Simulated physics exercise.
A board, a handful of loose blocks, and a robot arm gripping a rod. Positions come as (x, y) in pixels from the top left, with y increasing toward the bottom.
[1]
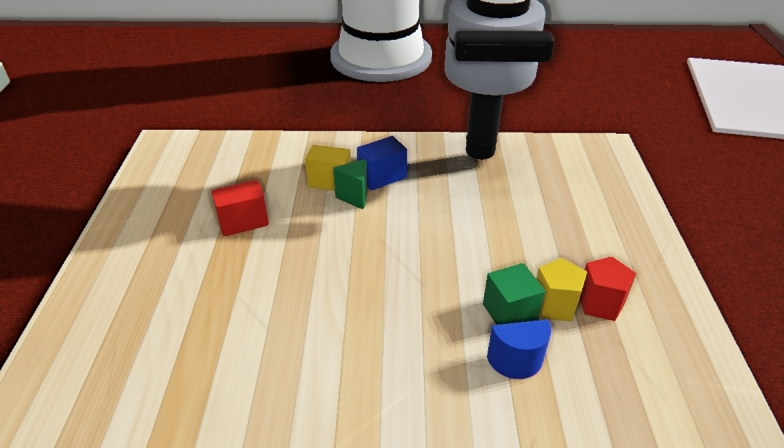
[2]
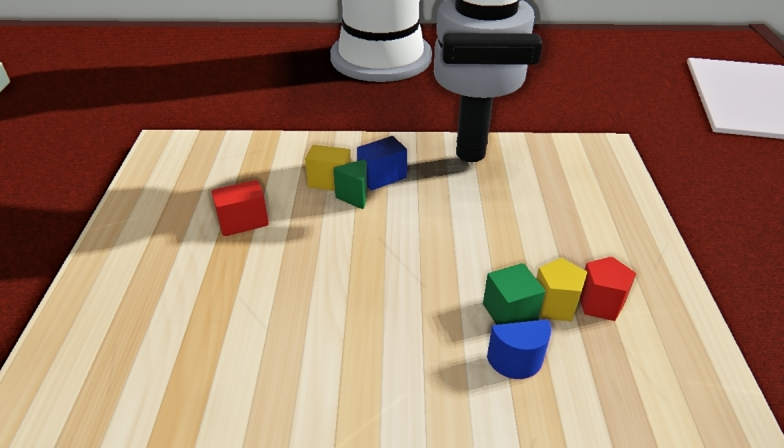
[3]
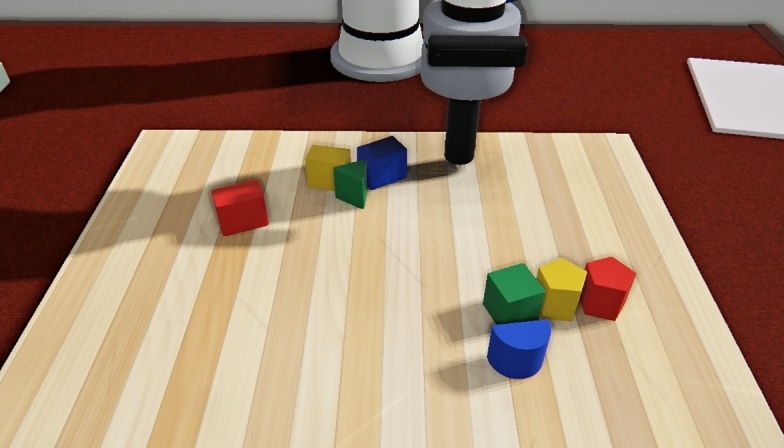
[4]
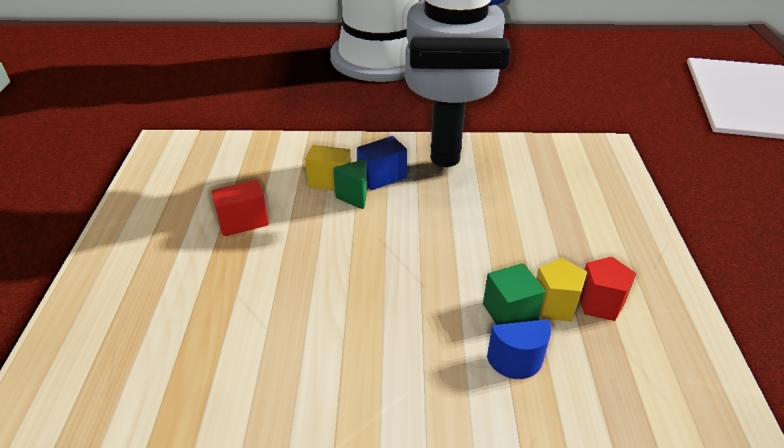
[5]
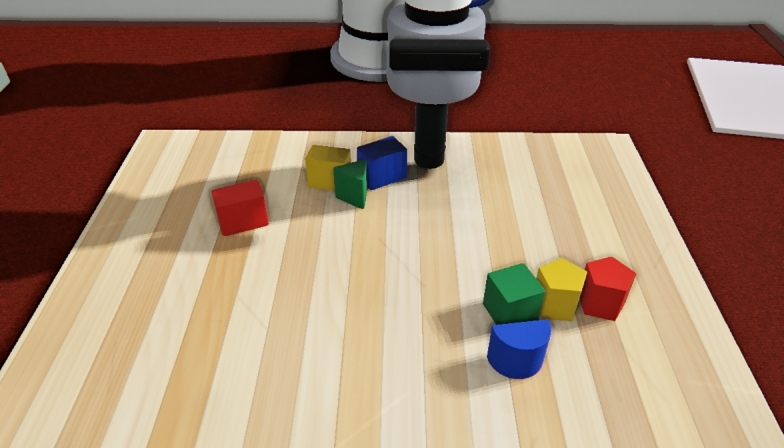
Robot arm sliding a black rod slowly left along the far edge of a wooden board, the scattered coloured blocks staying still.
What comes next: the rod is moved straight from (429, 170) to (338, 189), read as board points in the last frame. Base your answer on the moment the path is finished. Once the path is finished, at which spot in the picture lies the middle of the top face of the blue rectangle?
I'd guess (300, 155).
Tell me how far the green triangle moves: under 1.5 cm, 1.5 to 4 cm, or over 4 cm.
My estimate: In the 1.5 to 4 cm range.
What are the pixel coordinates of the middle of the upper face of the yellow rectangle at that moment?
My best guess is (258, 152).
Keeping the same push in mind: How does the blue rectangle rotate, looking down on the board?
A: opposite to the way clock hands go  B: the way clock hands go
Answer: B.
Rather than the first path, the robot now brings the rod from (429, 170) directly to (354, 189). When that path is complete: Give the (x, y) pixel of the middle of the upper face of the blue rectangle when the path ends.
By then it is at (316, 154).
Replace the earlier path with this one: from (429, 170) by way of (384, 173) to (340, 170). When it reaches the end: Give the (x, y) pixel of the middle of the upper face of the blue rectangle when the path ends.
At the end it should sit near (300, 148).
The first path, step by step. One third of the way, rod (398, 168); yellow rectangle (318, 154), turned 20° anticlockwise; green triangle (344, 170), turned 45° anticlockwise; blue rectangle (360, 148), turned 20° clockwise.
Two thirds of the way, rod (368, 174); yellow rectangle (287, 154); green triangle (344, 171), turned 55° anticlockwise; blue rectangle (330, 151), turned 30° clockwise.
At the end, rod (338, 181); yellow rectangle (258, 152); green triangle (334, 177), turned 105° anticlockwise; blue rectangle (300, 155), turned 45° clockwise.
